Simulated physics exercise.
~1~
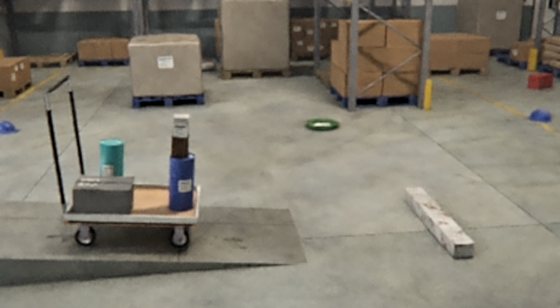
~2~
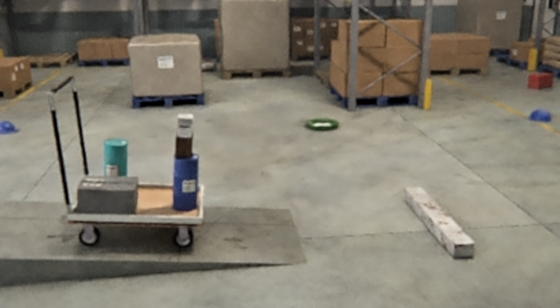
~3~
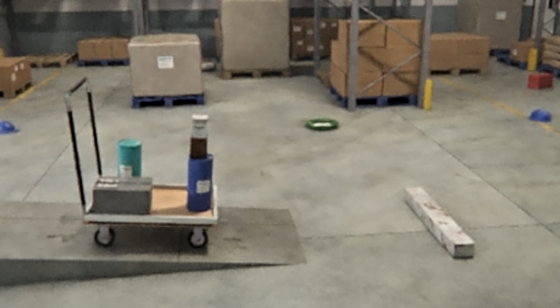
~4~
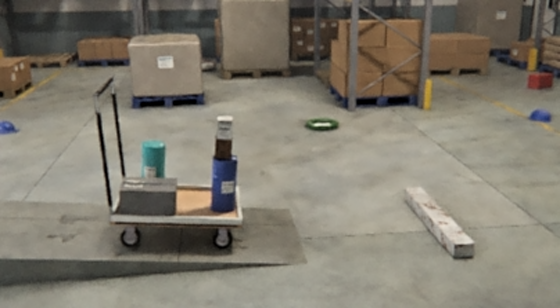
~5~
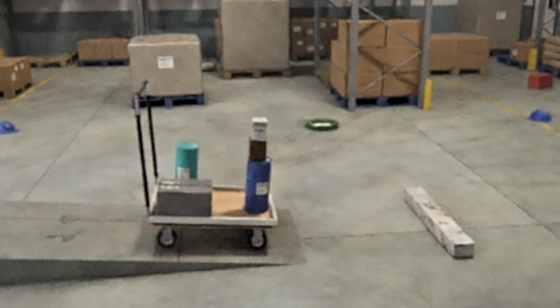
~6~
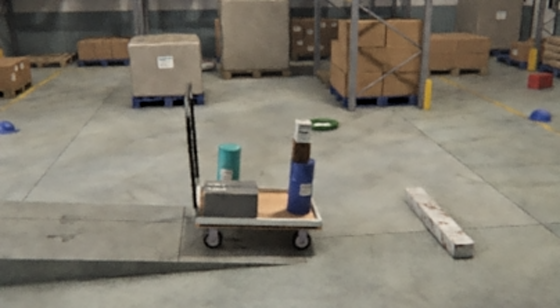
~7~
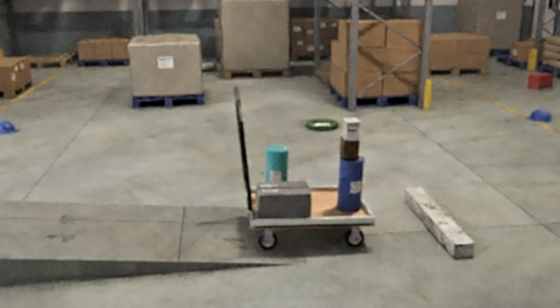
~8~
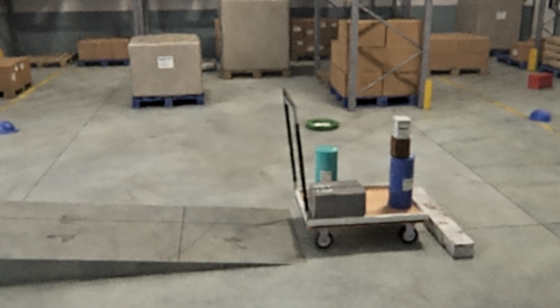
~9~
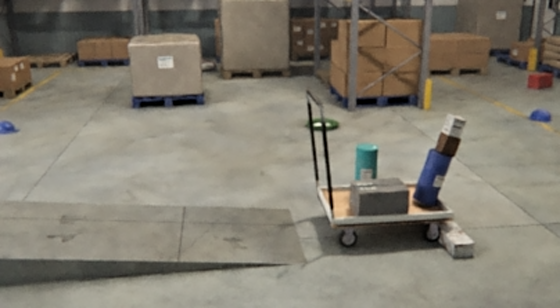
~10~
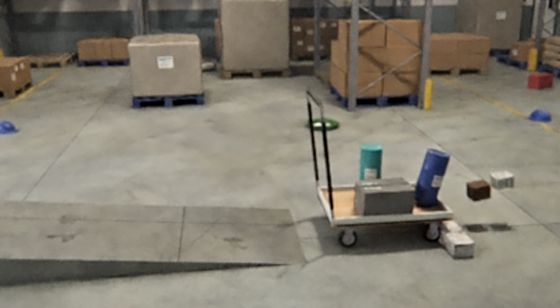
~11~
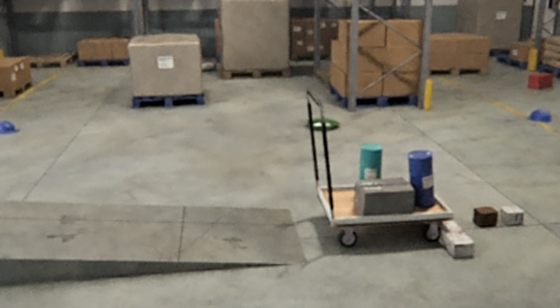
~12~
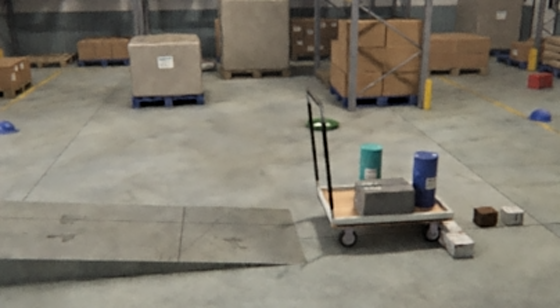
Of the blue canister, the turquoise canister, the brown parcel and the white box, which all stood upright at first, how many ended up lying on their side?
Two of them ended up on their side, the brown parcel and the white box, which both fell off the trolley onto the floor.
A loaded trolley rolled right, down a low ramp and across the floor until it stopped against a kerb, where the blue canister tilted and settled upright while the brown parcel and white box toppled off onto the floor beyond.
